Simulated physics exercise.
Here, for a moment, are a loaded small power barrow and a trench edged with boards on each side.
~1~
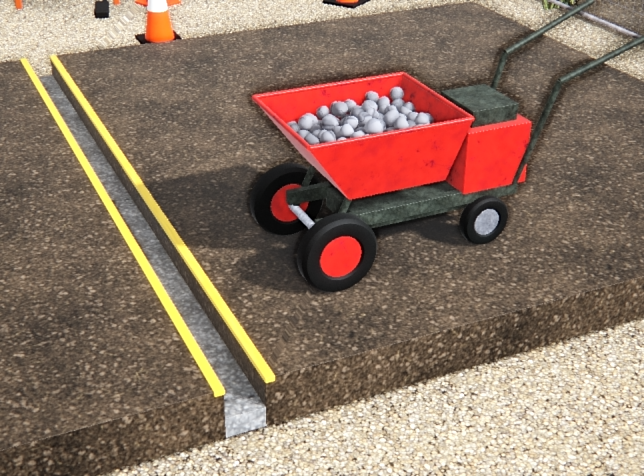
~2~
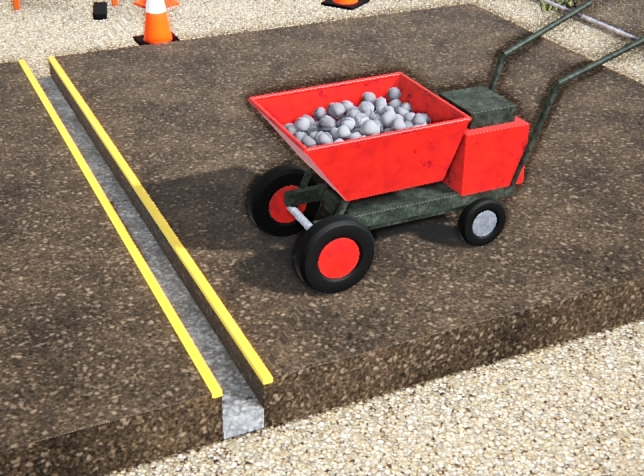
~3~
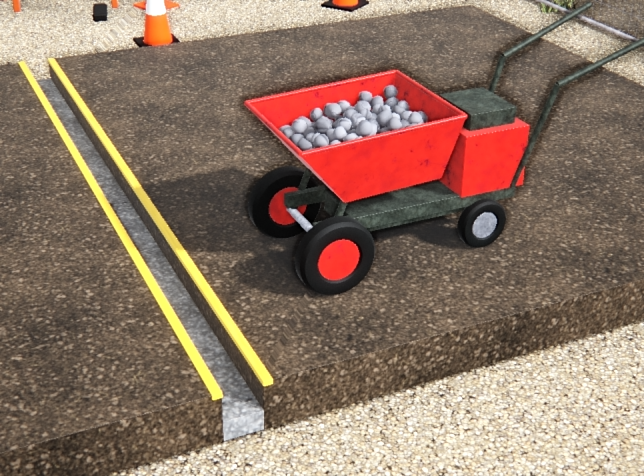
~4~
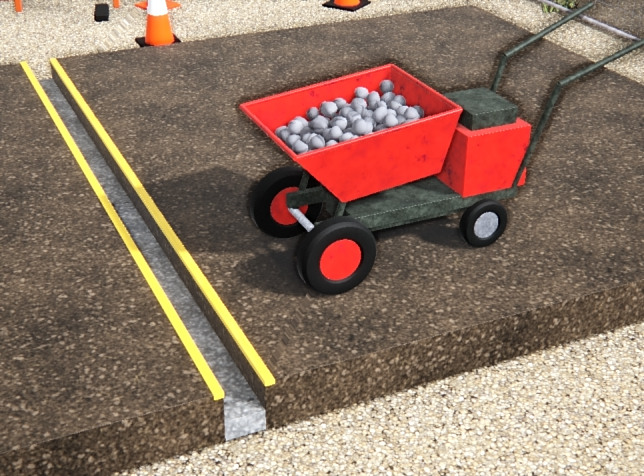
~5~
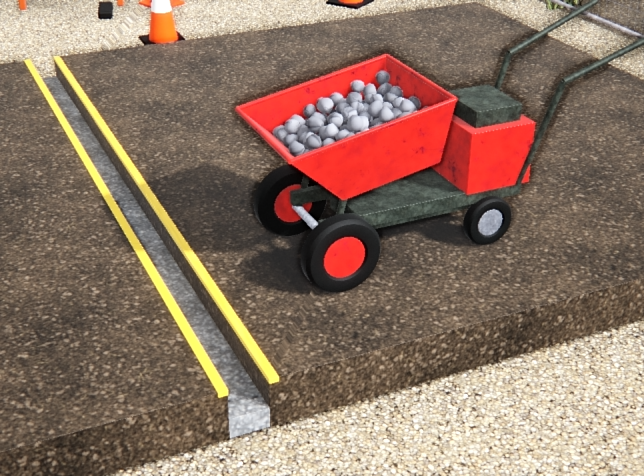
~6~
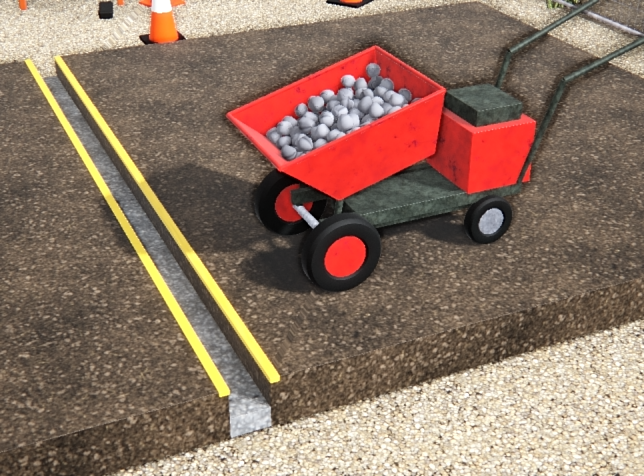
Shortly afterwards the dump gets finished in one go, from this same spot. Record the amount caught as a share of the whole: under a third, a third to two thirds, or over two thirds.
From what I can see, the trench share is a third to two-thirds.
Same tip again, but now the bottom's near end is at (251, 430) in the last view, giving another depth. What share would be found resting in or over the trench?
About 50 %.
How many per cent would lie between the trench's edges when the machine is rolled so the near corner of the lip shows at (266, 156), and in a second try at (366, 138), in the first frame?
0 and 40 in a hundred, in that order.
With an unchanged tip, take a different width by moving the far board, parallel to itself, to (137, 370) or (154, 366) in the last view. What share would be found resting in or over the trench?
Near 100 % and 90 %.
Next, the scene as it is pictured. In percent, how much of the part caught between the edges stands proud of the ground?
I'd put it near 25 in a hundred.
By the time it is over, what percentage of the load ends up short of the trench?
Share: Near 0 %.
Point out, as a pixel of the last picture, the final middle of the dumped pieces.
I'd mark it at roughly (155, 291).
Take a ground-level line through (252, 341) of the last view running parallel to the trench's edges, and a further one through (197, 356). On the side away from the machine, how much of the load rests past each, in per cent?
First 100 in a hundred, second 50 in a hundred.
Soon after the last picture, skip tipped steeply; all in the skip.
A little later, skip tipped right over; most in the skip; a small part in or heaped over the trench; a small part beyond it; a stray few falling.
Later still, skip tipped right over; a small part in the skip; about a third in or heaped over the trench; about half beyond it.
At rest, skip tipped right over; a stray few short of the trench; about half in or heaped over the trench; about half beyond it.
